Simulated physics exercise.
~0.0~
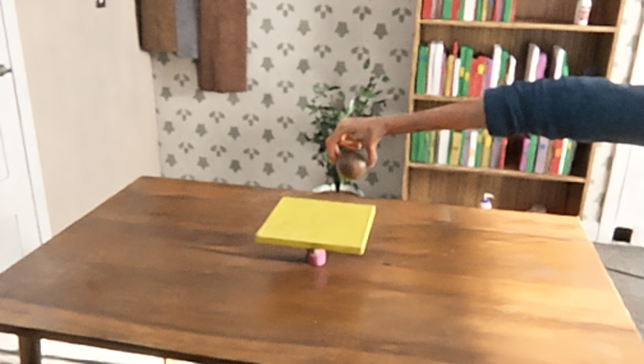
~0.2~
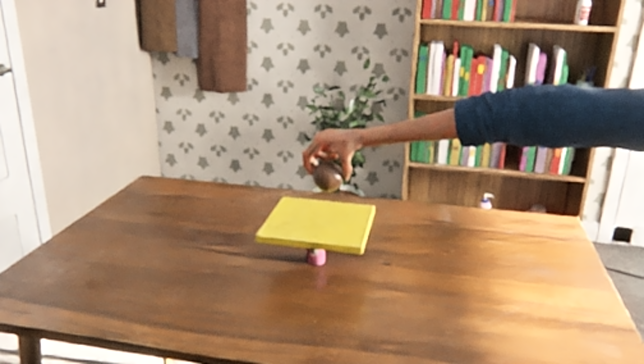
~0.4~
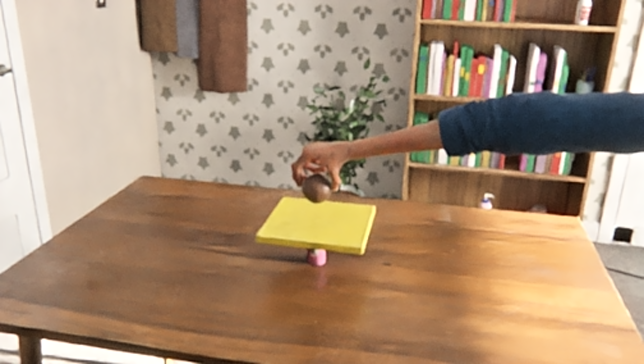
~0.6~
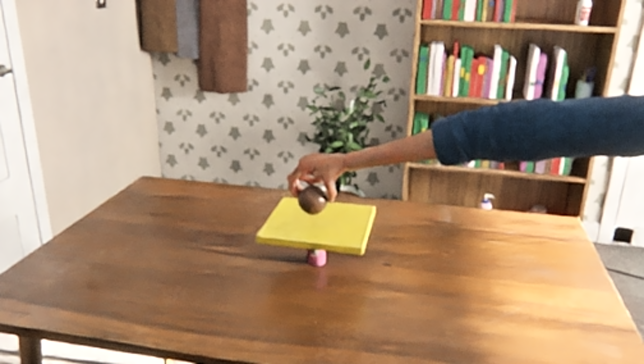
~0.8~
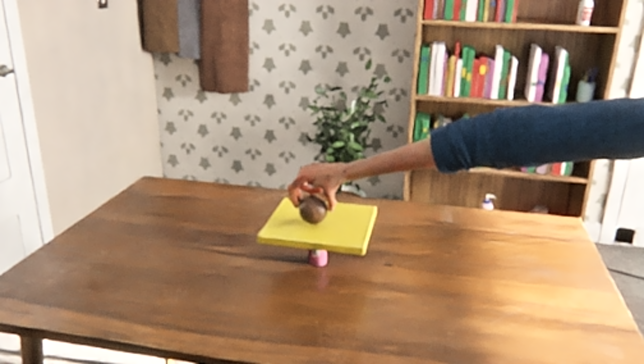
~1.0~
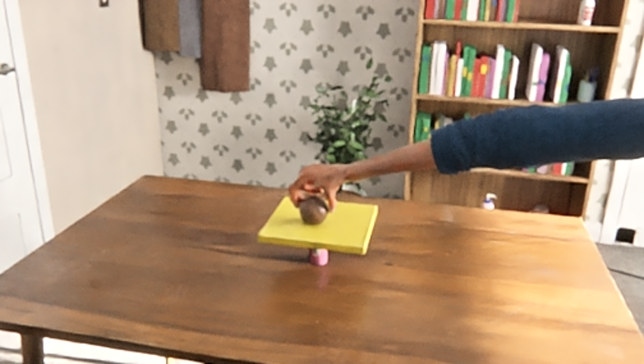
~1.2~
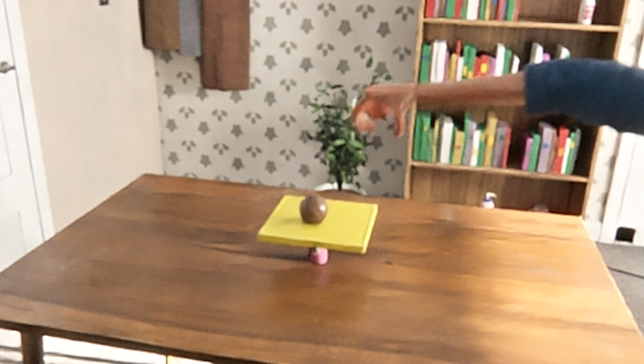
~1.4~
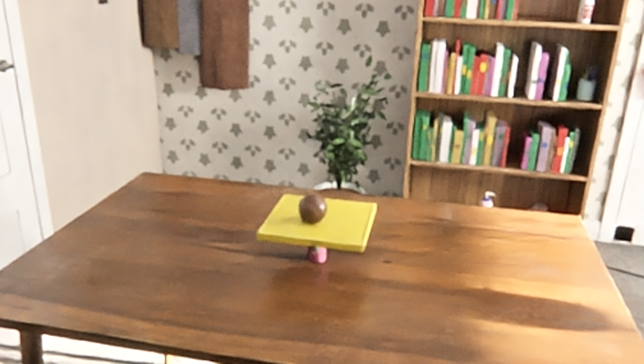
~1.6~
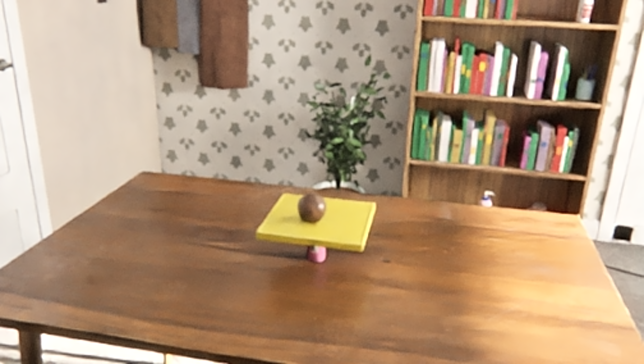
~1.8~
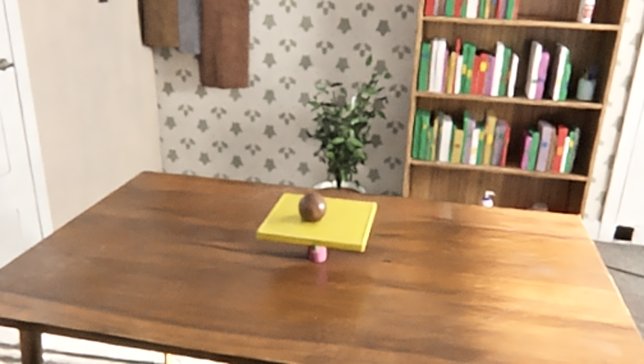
A hand lowers a brown onion onto a balanced yellow lid, withdraws, and everything stays up.
